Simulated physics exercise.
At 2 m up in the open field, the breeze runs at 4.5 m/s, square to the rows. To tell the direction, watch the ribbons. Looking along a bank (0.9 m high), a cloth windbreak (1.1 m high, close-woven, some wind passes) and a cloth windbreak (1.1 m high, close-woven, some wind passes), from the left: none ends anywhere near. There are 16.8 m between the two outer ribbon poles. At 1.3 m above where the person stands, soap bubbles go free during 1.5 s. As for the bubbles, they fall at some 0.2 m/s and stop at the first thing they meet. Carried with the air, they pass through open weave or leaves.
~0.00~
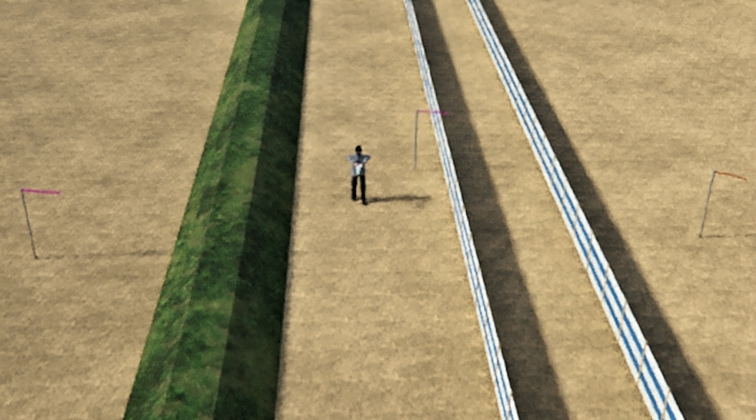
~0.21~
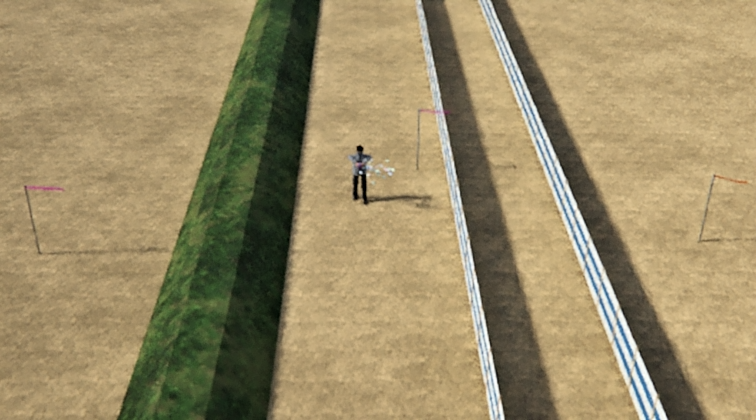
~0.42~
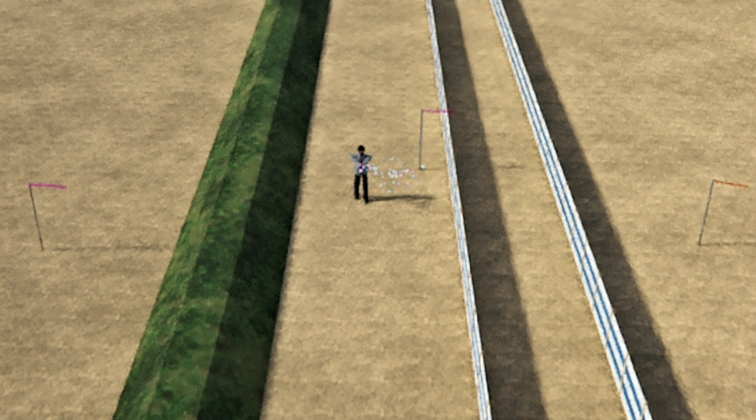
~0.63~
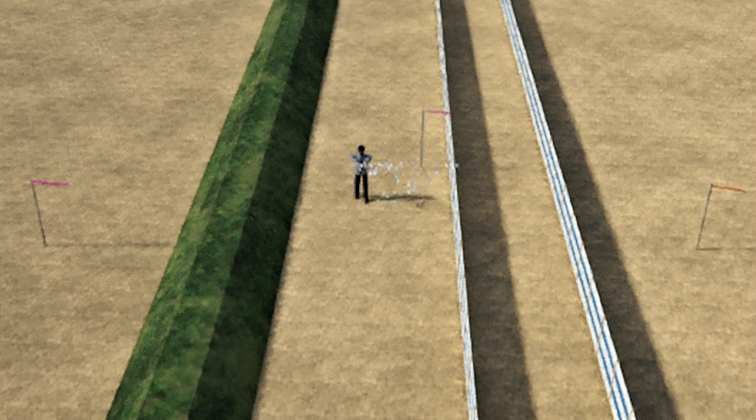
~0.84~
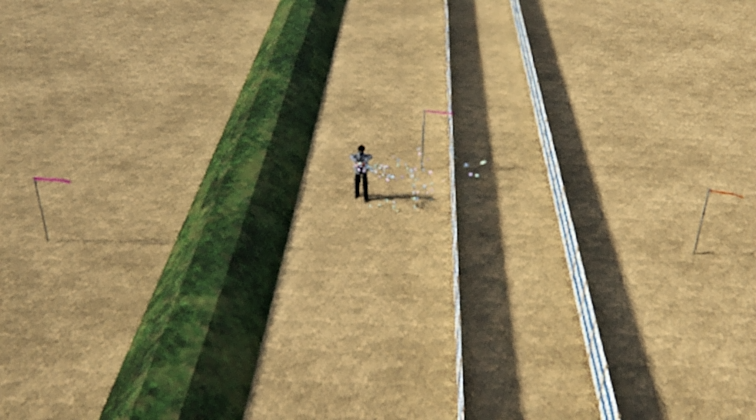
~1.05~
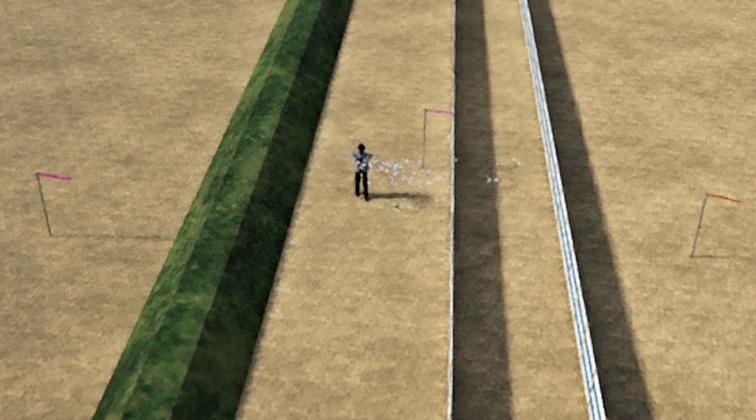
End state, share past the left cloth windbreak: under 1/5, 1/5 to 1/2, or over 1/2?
Over 1/2.
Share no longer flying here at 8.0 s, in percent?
I'd put it close to 65 percent.
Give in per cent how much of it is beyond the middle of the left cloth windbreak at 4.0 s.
Roughly 70 in a hundred by then.
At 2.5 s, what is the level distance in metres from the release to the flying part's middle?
It works out to about 3.5 m.
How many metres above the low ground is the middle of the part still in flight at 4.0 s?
0.8 m.
After 2.5 s, 86 % is in the air or yet to come; 61 % is beyond the left cloth windbreak; the middle of what still flies is 0.9 m above the low ground, near (487, 185).
After 4.0 s, 64 % is in the air or yet to come; 69 % is beyond the left cloth windbreak; the middle of what still flies is 0.8 m above the low ground, near (609, 194).
After 8.0 s, 37 % is in the air or yet to come; 72 % is beyond the left cloth windbreak.
After 20.0 s, 0 % is in the air or yet to come; 72 % is beyond the left cloth windbreak.
After 45.0 s, 0 % is in the air or yet to come; 72 % is beyond the left cloth windbreak.
